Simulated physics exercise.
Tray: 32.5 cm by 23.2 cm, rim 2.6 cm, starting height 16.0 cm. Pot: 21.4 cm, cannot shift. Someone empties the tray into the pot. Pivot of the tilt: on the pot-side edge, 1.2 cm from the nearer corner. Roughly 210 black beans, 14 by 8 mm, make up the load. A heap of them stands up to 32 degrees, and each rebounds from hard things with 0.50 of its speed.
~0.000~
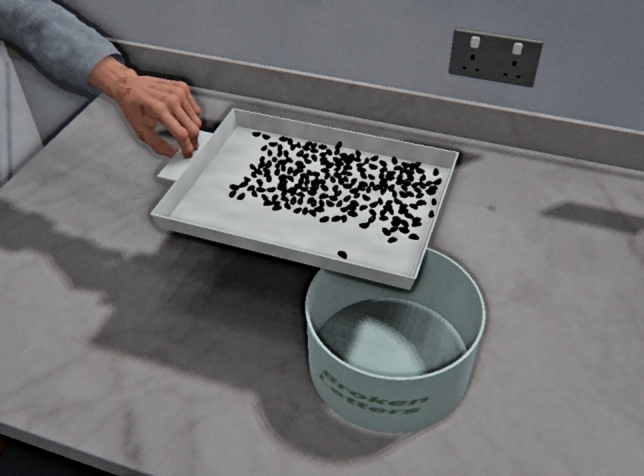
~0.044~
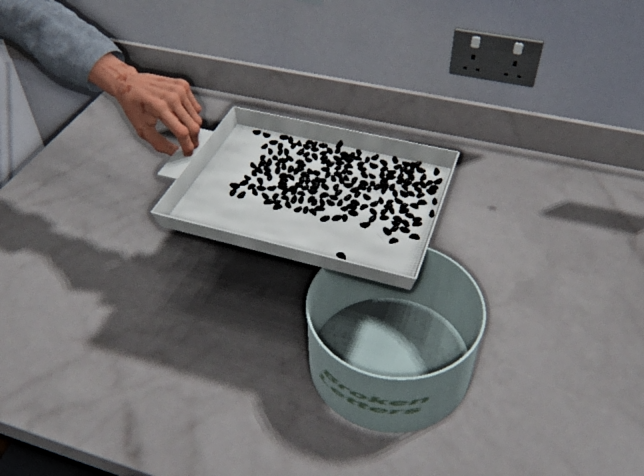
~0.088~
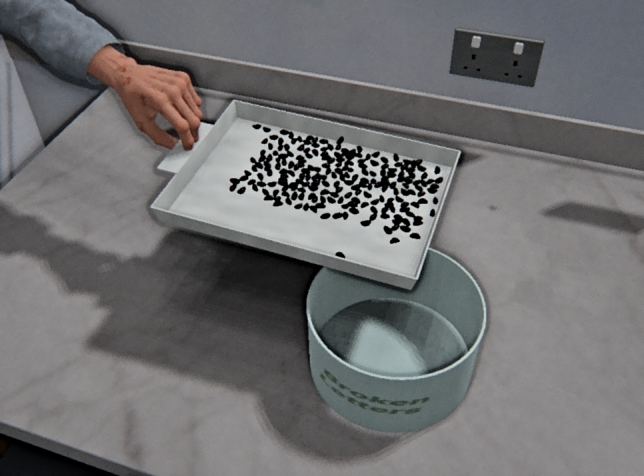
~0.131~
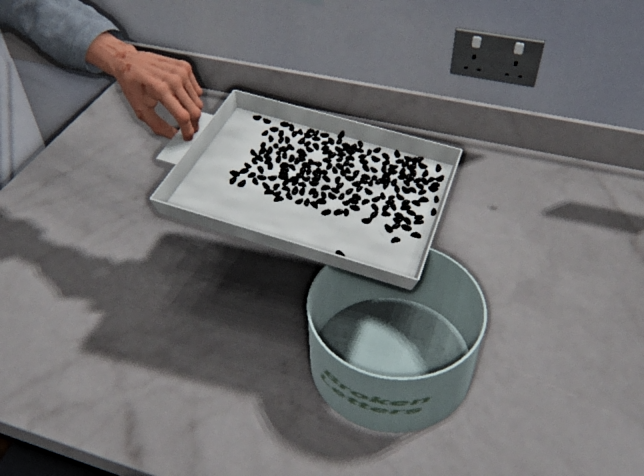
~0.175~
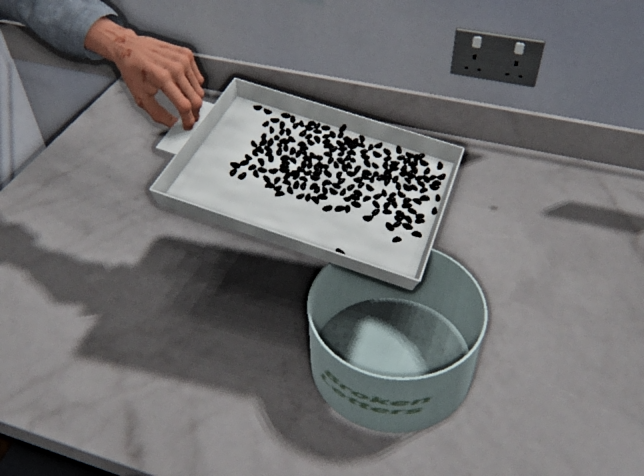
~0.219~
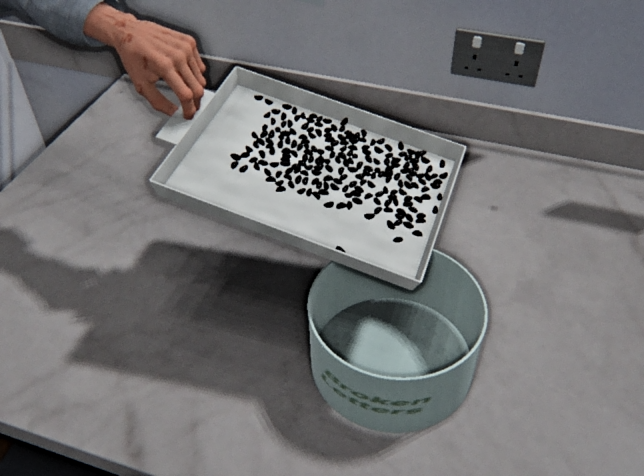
A hand slowly raising the left end of a white tray of scattered black beans above a pale green pot on a countertop.
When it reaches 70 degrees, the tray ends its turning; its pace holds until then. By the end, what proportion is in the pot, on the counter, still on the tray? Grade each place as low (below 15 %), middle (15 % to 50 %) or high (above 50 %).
Pot - middle; counter - low; tray - high.
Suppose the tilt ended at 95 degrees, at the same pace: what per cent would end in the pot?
I'd say close to 70 percent.
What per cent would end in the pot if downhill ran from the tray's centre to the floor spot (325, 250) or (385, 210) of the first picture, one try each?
Near 40 and 5 percent, in that order.
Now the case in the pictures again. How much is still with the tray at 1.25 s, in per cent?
About 75 per cent.
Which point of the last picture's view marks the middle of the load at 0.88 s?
Near (438, 229).
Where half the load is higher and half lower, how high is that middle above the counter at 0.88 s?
I'd say near 20 cm.
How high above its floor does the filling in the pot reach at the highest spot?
About 1.0 cm.
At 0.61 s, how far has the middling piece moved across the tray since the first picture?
Displacement on the tray: Roughly 6 cm.
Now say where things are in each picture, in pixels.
Tray tilt 0 degrees, front corners at (157, 212) and (411, 274); middle of the pieces at (341, 182); pot at (395, 304), in the first frame.
Tray tilt 1 degrees, front corners at (157, 210) and (412, 274); middle of the pieces at (342, 181), in the second frame.
Tray tilt 2 degrees, front corners at (157, 205) and (413, 274); middle of the pieces at (342, 178), in the third frame.
Tray tilt 5 degrees, front corners at (157, 197) and (415, 275), lowest corner right front; middle of the pieces at (343, 173), in the fourth frame.
Tray tilt 8 degrees, front corners at (156, 188) and (416, 276), lowest corner right front; middle of the pieces at (344, 168), in the fifth frame.
Tray tilt 11 degrees, front corners at (156, 179) and (417, 277), lowest corner right front; middle of the pieces at (346, 163); pot at (397, 304). The tray's pace is about 70 degrees a second, in the sixth frame.
Then, at 0.61 s, tilt 39 degrees; the tray holds 100 %, the pot 0 %.
After 0.88 s, tilt 59 degrees; the tray holds 95 %, the pot 0 %.
After 1.25 s, tilt 70 degrees; the tray holds 75 %, the pot 25 %.
In the end, at 2.1 s, pot 25 %, counter 5 %, tray 70 %.
